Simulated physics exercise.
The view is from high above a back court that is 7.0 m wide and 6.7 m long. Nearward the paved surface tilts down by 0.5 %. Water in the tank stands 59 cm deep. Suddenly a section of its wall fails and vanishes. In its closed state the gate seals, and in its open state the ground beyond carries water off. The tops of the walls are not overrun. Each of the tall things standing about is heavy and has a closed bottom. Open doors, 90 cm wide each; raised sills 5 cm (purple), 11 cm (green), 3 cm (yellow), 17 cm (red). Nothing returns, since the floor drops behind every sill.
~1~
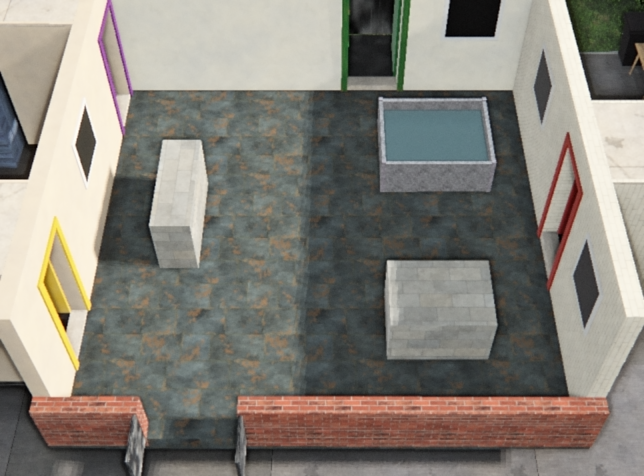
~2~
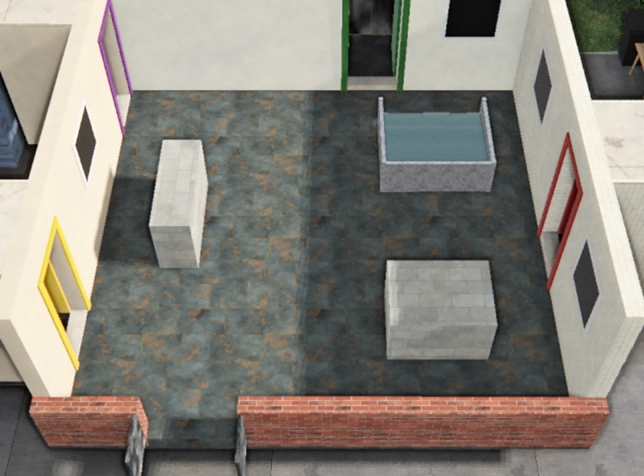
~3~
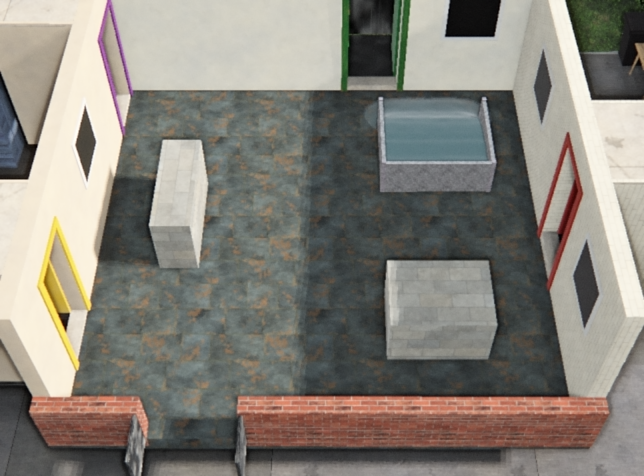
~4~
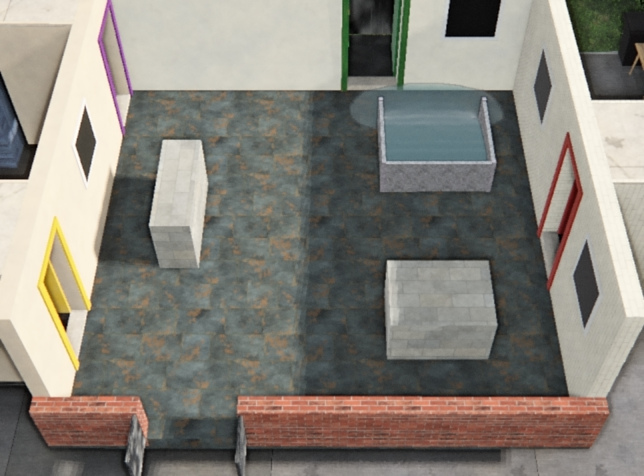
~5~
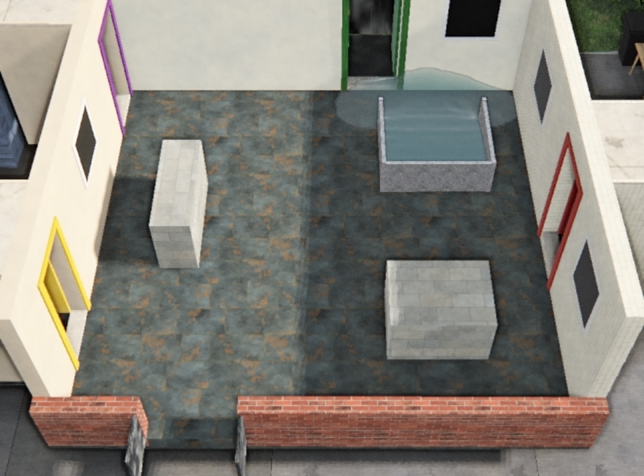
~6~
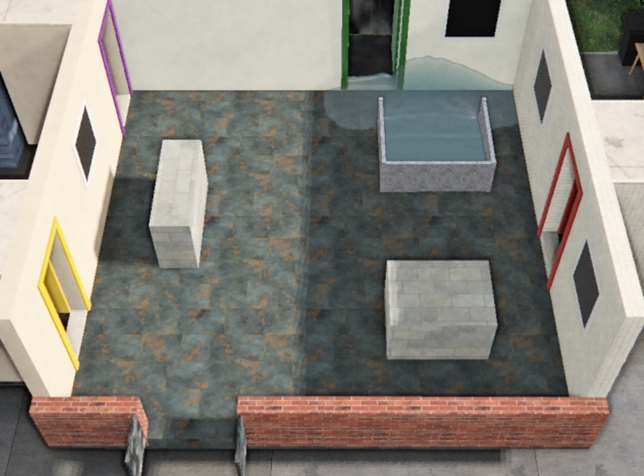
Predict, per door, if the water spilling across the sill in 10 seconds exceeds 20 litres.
At the purple door the inflow will be out of bounds; at the green door the inflow will be out of bounds; at the yellow door the inflow will be within bounds; at the red door the inflow will be within bounds.
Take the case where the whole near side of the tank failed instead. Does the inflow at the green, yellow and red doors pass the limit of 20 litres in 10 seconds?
Compared with the limit, green is lower, yellow is higher and red is lower.
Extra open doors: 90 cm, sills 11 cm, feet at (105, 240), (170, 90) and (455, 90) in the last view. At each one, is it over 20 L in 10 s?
In turn: Short of it, short of it, beyond it.
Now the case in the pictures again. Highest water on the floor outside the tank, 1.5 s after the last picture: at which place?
That would be near pixel (507, 102).
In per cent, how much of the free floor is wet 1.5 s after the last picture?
Around 20 per cent.
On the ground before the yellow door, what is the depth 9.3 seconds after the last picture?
Looks like about 2.0 cm at that spot.
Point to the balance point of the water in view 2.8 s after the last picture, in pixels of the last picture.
Its balance point sits around (392, 156).
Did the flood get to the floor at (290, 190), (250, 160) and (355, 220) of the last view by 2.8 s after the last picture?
Going in order, clear, then covered, then clear.
Then, 0.7 s after the last picture water covers 10 % of the floor and is deepest (46 cm) near (506, 96); purple door not reached, green door 26 cm at the sill, 52 L in, yellow door not reached, red door not reached.
Then, 1.5 s after the last picture water covers 20 % of the floor and is deepest (30 cm) near (507, 102); purple door not reached, green door 18 cm at the sill, 98 L in, yellow door not reached, red door not reached.
Then, 2.8 s after the last picture water covers 40 % of the floor and is deepest (13 cm) near (430, 124); purple door 12 cm at the sill, 18 L in, green door 11 cm at the sill, 111 L in, yellow door not reached, red door 7 cm at the sill, 0 L in.
Then, 5.3 s after the last picture water covers 55 % of the floor and is deepest (10 cm) near (408, 110); purple door 6 cm at the sill, 46 L in, green door 8 cm at the sill, 112 L in, yellow door 1 cm at the sill, 0 L in, red door 3 cm at the sill, 0 L in.
Then, 9.3 s after the last picture water covers 80 % of the floor and is deepest (6 cm) near (92, 422); purple door 5 cm at the sill, 48 L in, green door 4 cm at the sill, 112 L in, yellow door 2 cm at the sill, 0 L in, red door 3 cm at the sill, 0 L in.
